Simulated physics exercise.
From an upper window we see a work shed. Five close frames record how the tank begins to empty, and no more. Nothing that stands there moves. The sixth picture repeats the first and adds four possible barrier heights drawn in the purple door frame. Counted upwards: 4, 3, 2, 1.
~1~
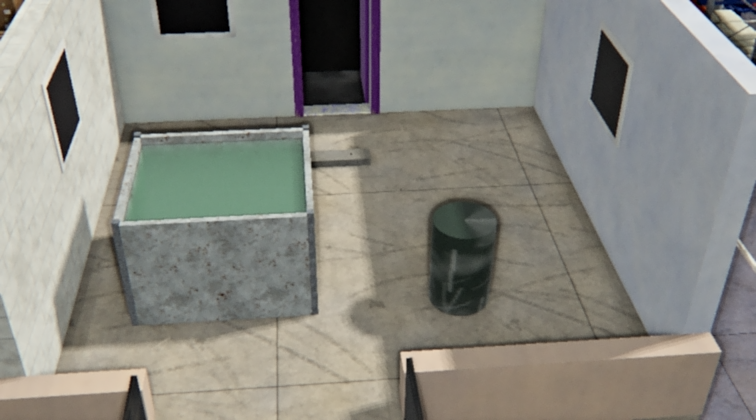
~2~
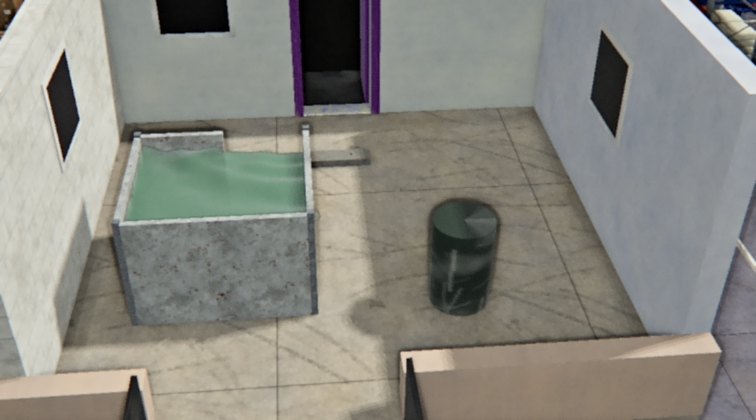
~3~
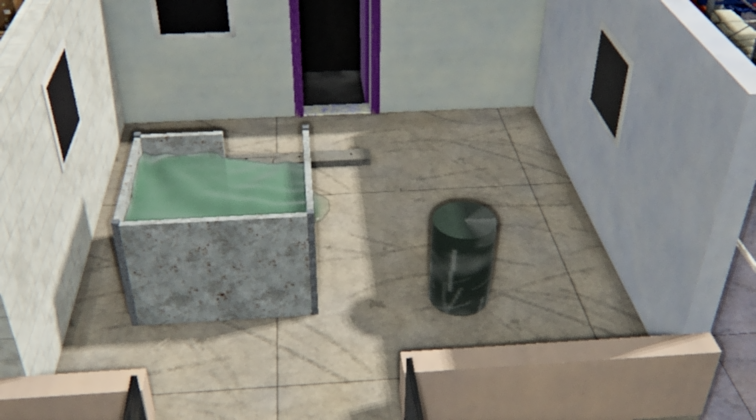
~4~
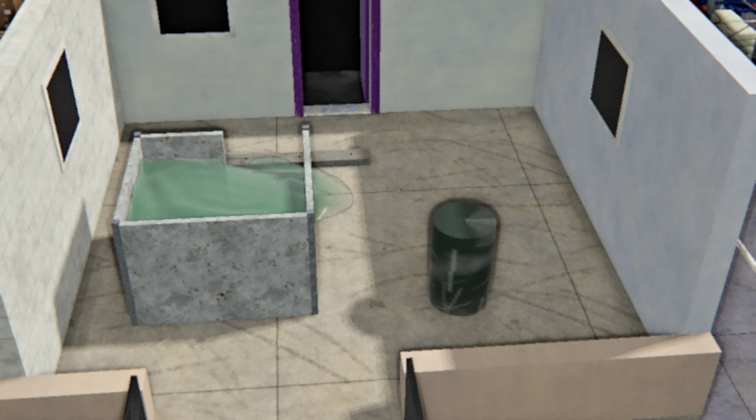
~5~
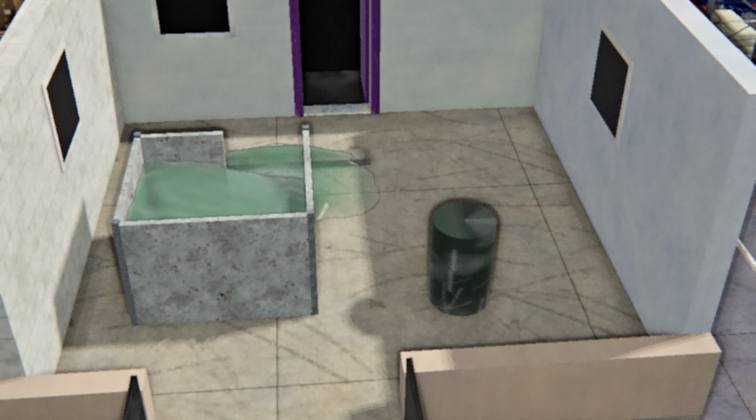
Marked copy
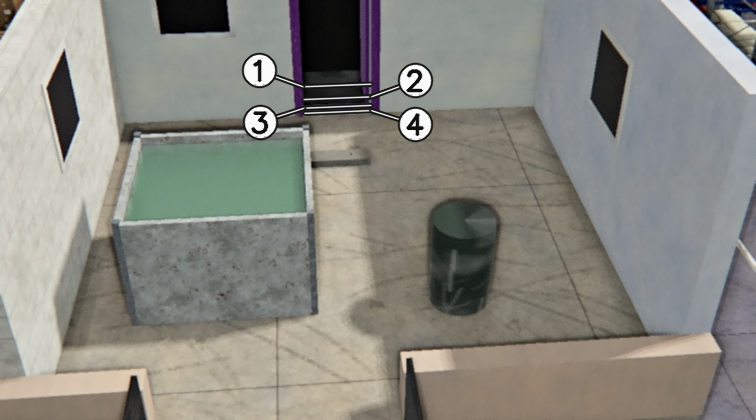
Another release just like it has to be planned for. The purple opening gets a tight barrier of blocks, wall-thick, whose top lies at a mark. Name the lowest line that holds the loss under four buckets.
I would pick mark 1.
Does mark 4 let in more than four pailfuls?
Yes.
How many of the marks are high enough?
One.
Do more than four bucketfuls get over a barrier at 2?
Yes, it does.
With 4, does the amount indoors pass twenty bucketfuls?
Yes, clearly.
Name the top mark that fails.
Mark 2.
On the marked copy, 1 at (337, 85); 2 at (337, 98); 3 at (337, 106); 4 at (337, 111); from the bottom up 4, 3, 2, 1.
With 1, a splash gets over, under a bucket.
With 2, about 9 bucketfuls get in.
With 3, dozens of bucketfuls pour in.
With 4, dozens of bucketfuls pour in.
